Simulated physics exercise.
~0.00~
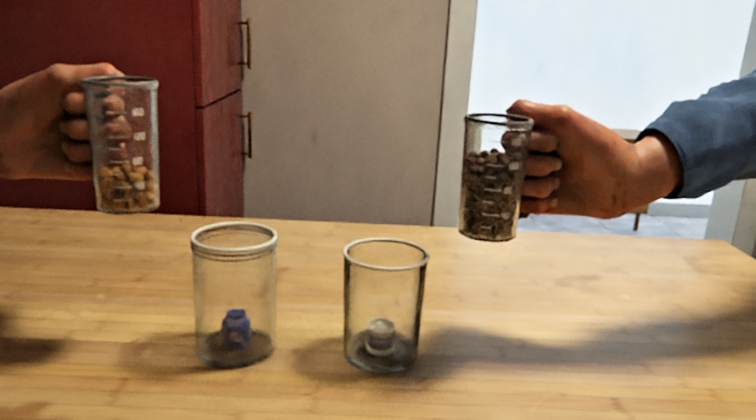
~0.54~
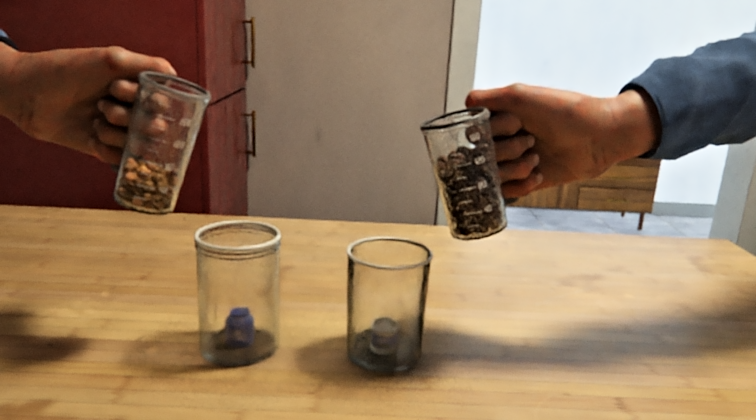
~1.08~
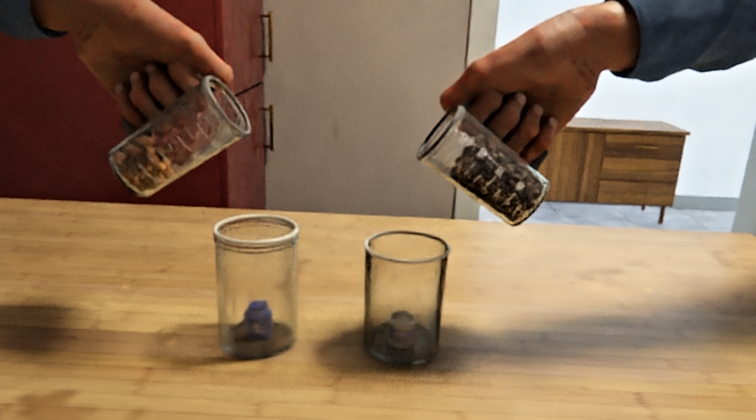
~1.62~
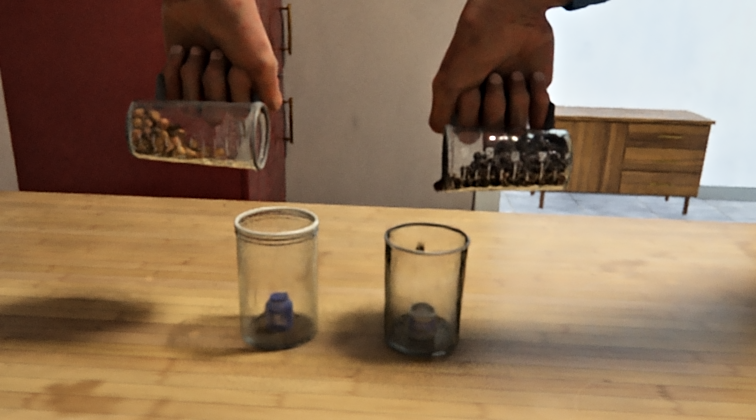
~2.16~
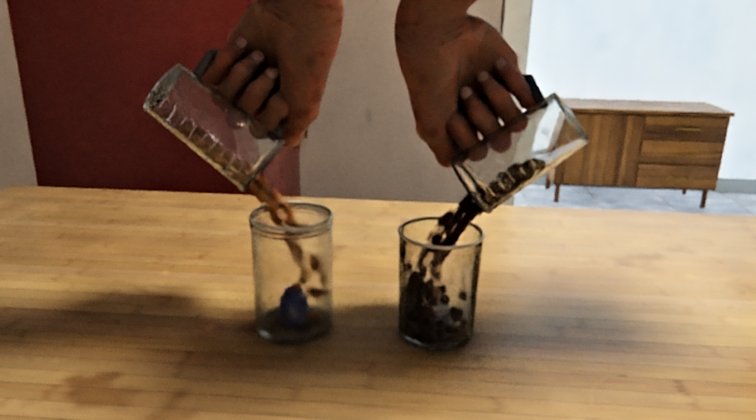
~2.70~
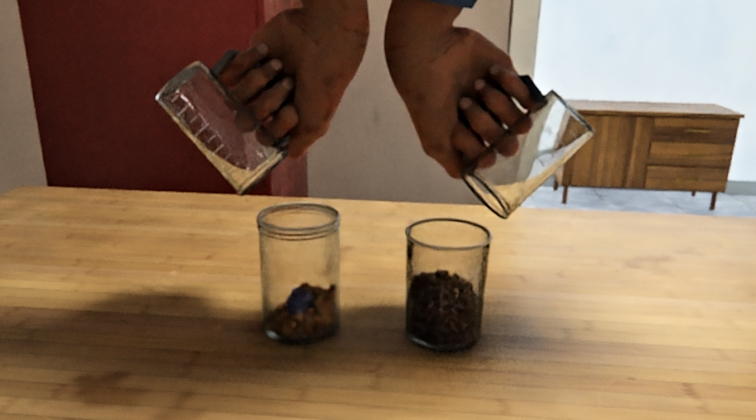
Two hands hold clear cups of small pieces, orange-brown on the left and dark brown on the right, above two clear containers on a light wooden table. Seen from the front and slightly above, the left jar holds a small blue object and the right glass a greyish one, with red and pale cupboards behind. The hands tilt the cups inward as the view shifts slightly. Both cups tip further, and the pieces pour down around the objects. Finally the cups hang emptied, the blue object still showing above its low pile while the other is buried in the half-full glass.
